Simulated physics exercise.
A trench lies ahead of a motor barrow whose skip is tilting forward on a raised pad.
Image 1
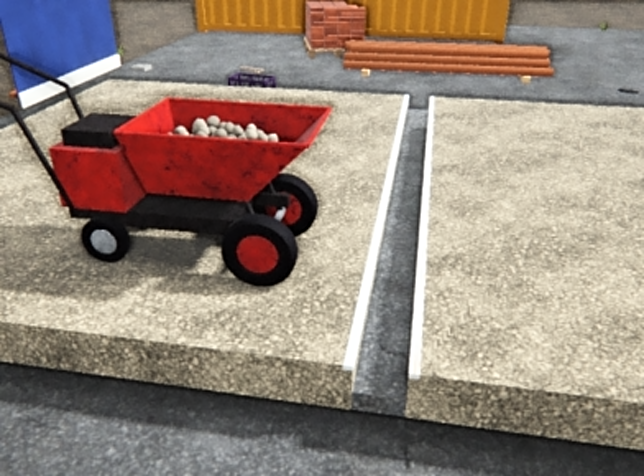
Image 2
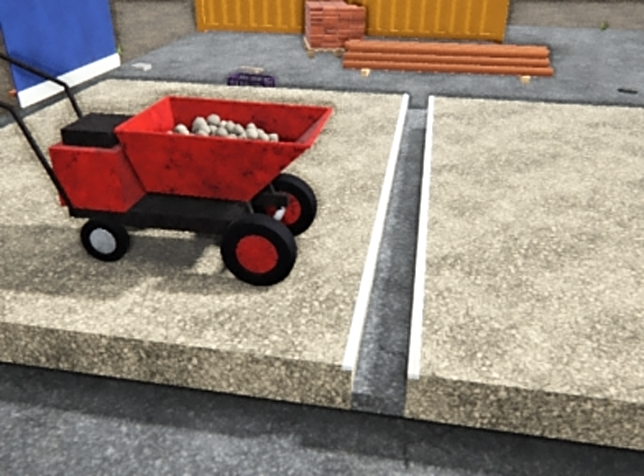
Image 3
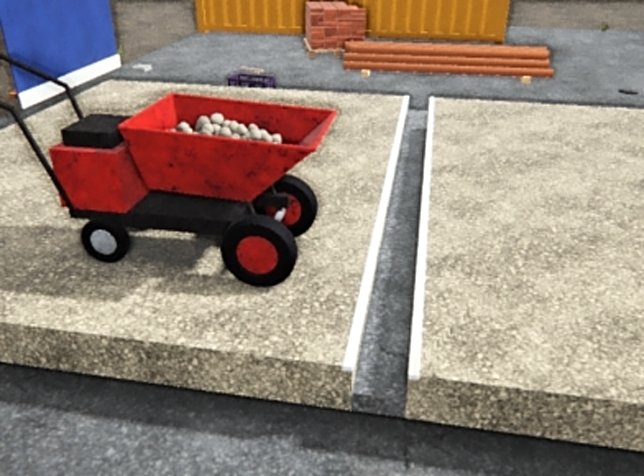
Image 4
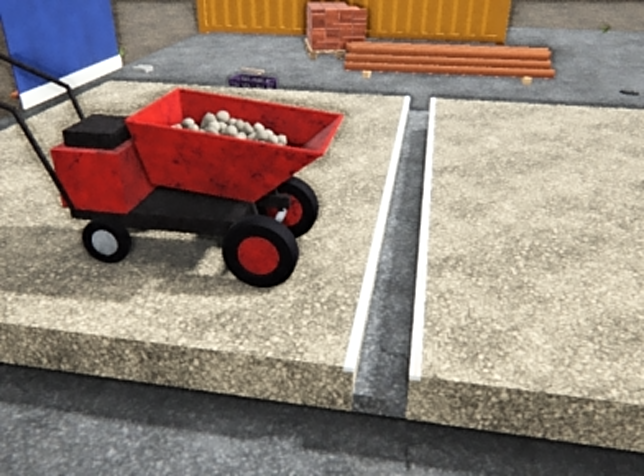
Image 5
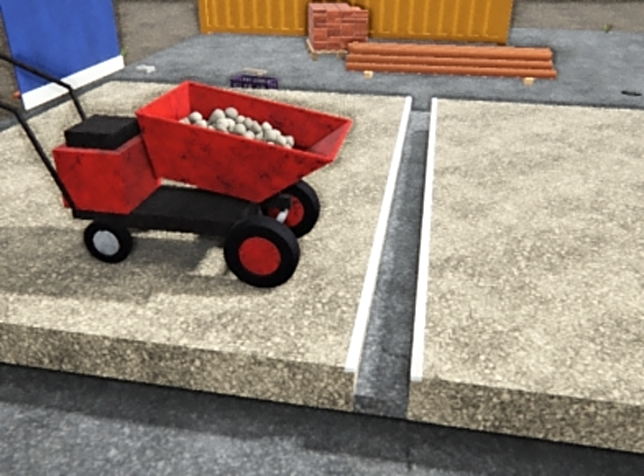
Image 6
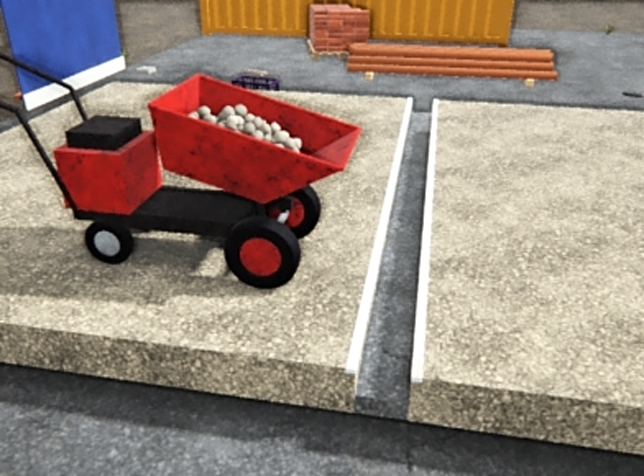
The footage shows a red motor barrow loaded with pale pebbles standing on a raised pad beside a narrow, white-edged trench. Its skip starts level, then gradually tilts forward to the right while the wheels stay in place.
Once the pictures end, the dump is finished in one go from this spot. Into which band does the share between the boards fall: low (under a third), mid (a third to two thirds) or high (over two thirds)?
The mid band.
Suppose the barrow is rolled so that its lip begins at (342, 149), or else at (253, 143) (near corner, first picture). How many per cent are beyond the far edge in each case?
In order: About 70 % and 10 %.
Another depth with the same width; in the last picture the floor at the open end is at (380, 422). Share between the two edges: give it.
Around 80 percent.
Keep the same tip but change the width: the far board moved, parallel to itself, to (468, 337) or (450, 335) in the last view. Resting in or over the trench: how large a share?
Estimated share: Try 1 approx. 90 in a hundred, try 2 approx. 80 in a hundred.
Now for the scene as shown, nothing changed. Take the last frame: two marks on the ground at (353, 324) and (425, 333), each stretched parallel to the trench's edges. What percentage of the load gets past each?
Roughly 80 per cent, and 20 per cent.
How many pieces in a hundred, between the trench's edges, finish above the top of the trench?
I'd put it near 10 in a hundred.
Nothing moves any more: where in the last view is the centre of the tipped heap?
The centre settles at about (413, 279).
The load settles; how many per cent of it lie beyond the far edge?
It comes to close to 25 %.
Shortly afterwards, skip tipped steeply; the whole lot in the skip.
Next, skip tipped right over; near two thirds in the skip; near a third in or heaped over the trench; a little beyond it.
Some moments later, skip tipped right over; near a quarter in the skip; near half in or heaped over the trench; near a quarter beyond it.
In the end, skip tipped right over; near a quarter in the skip; near half in or heaped over the trench; near a quarter beyond it.
